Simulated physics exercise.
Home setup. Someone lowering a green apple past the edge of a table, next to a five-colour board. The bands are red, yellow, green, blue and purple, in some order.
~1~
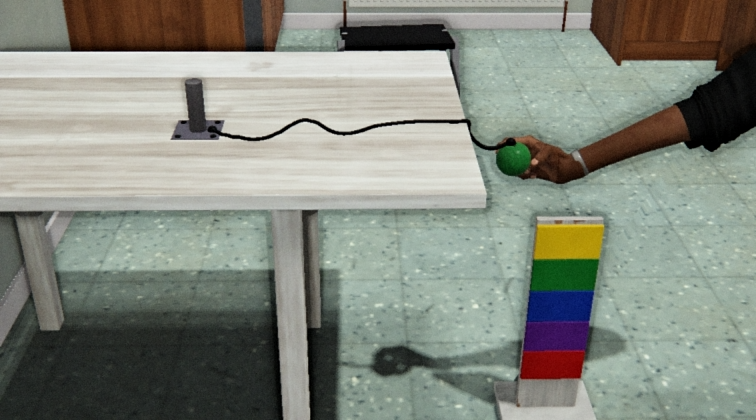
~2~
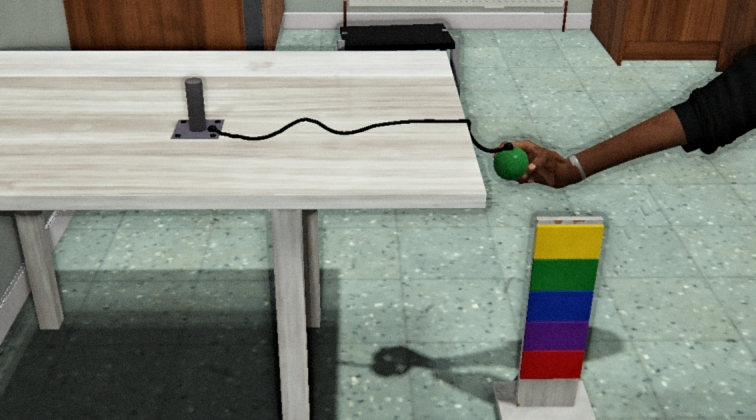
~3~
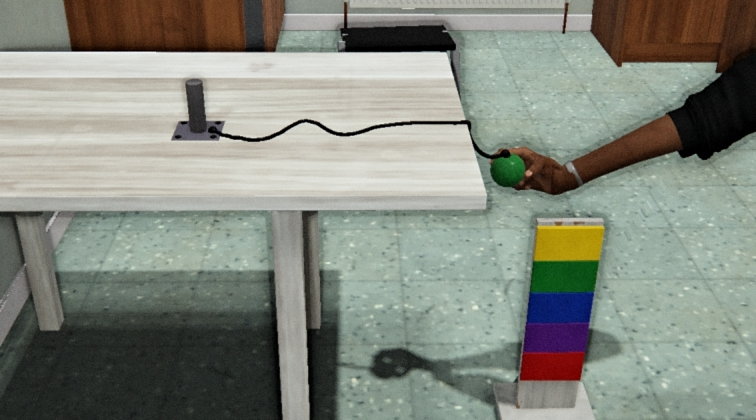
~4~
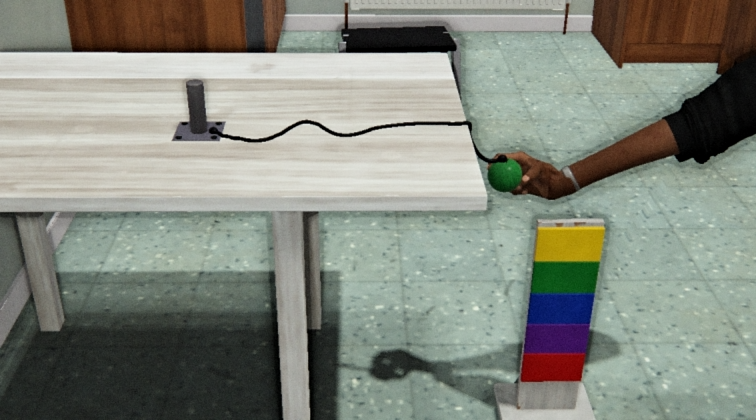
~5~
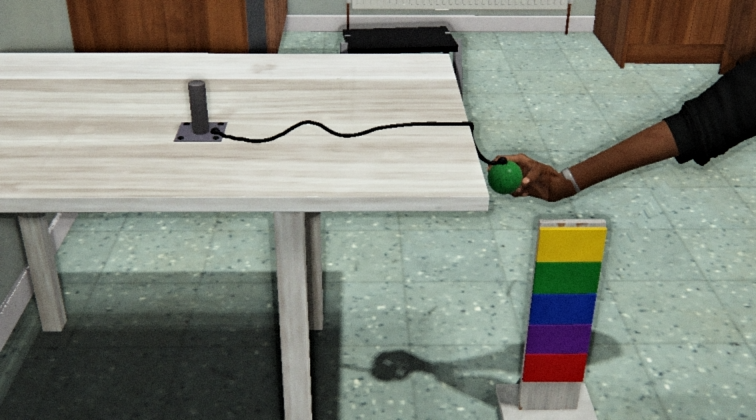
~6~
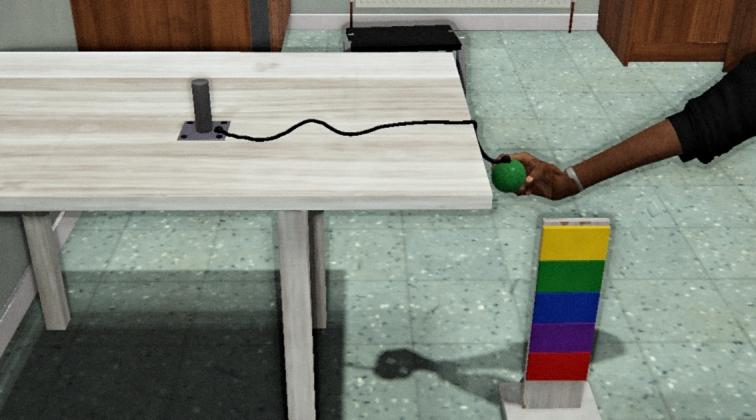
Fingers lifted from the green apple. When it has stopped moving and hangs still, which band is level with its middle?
Yellow.
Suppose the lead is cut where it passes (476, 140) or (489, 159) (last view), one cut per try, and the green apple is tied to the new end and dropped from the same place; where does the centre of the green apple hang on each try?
(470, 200) and (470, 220).
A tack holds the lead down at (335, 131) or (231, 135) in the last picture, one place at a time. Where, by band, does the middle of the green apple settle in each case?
Results, in sequence: Above them all / yellow.
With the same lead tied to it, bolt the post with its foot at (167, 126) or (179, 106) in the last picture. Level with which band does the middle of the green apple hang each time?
First try: None, it hangs higher; second try: Above them all.
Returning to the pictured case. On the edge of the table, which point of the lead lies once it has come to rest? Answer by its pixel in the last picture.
Roughly (426, 123).
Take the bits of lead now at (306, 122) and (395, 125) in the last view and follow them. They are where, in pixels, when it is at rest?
First: (334, 127). Second: (445, 125).
Soon after, apple near (453, 240); level with yellow.
Then, apple near (478, 242); level with yellow.
At rest, apple near (465, 243); level with yellow. At yellow.
